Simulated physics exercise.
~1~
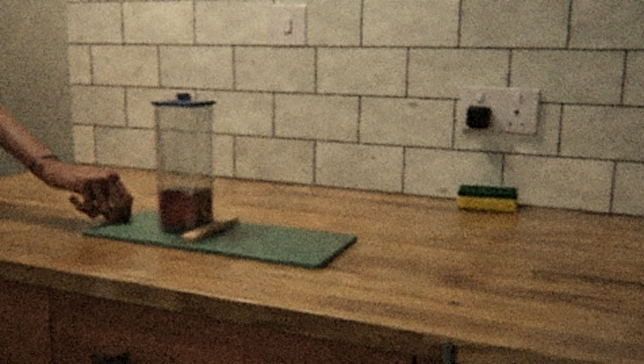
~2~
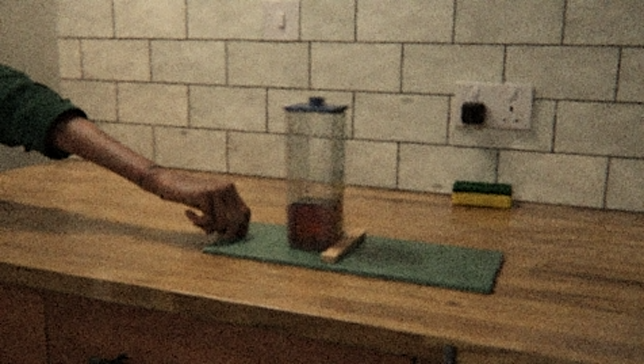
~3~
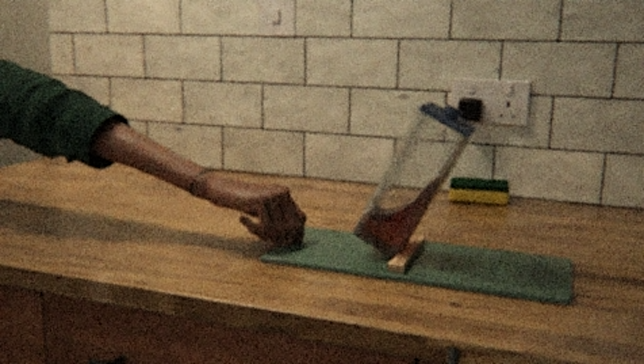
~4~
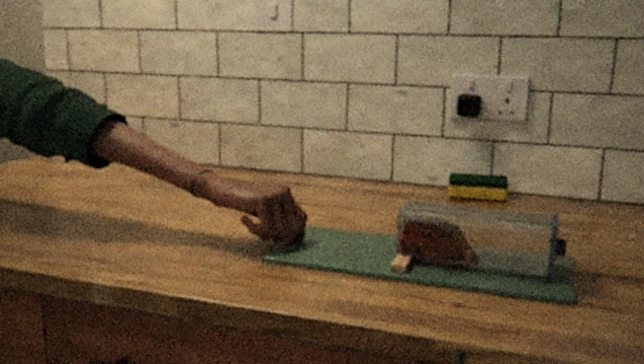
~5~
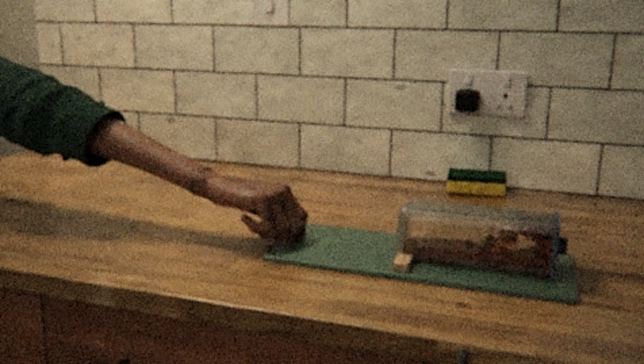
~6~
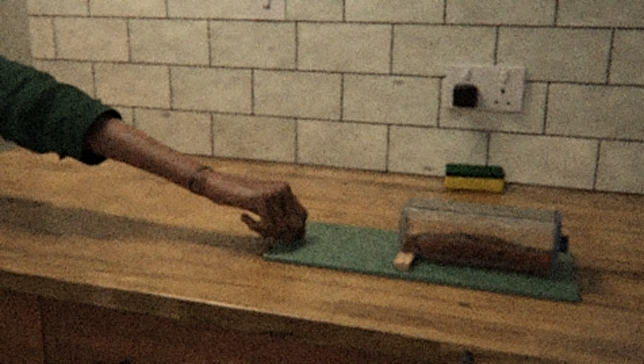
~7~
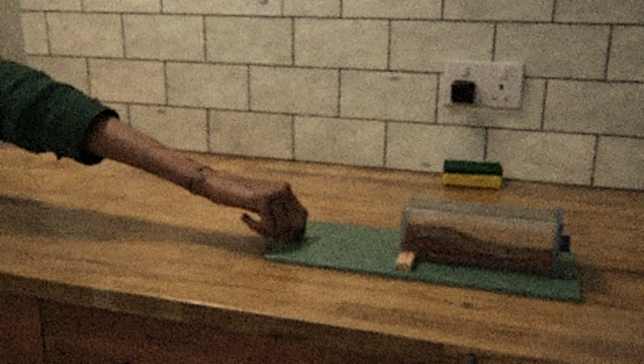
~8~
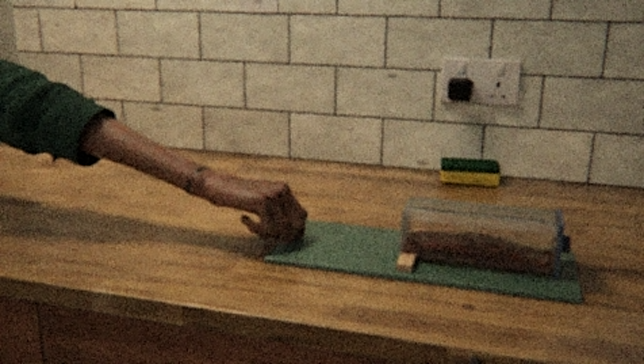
An arm in a dark green sleeve reaches in from the left over a wooden kitchen worktop, seen from the front and slightly above, with pale tiles, a socket and a green and yellow sponge behind. The hand is at the left end of a green board carrying a clear, blue-capped bottle partly full of reddish-brown tea, beside a small wooden strip. The board glides right and stops. The bottle tips rightward over the strip and falls onto its side. The tea sloshes along it, then settles, leaving the bottle lying on the board, cap to the right.
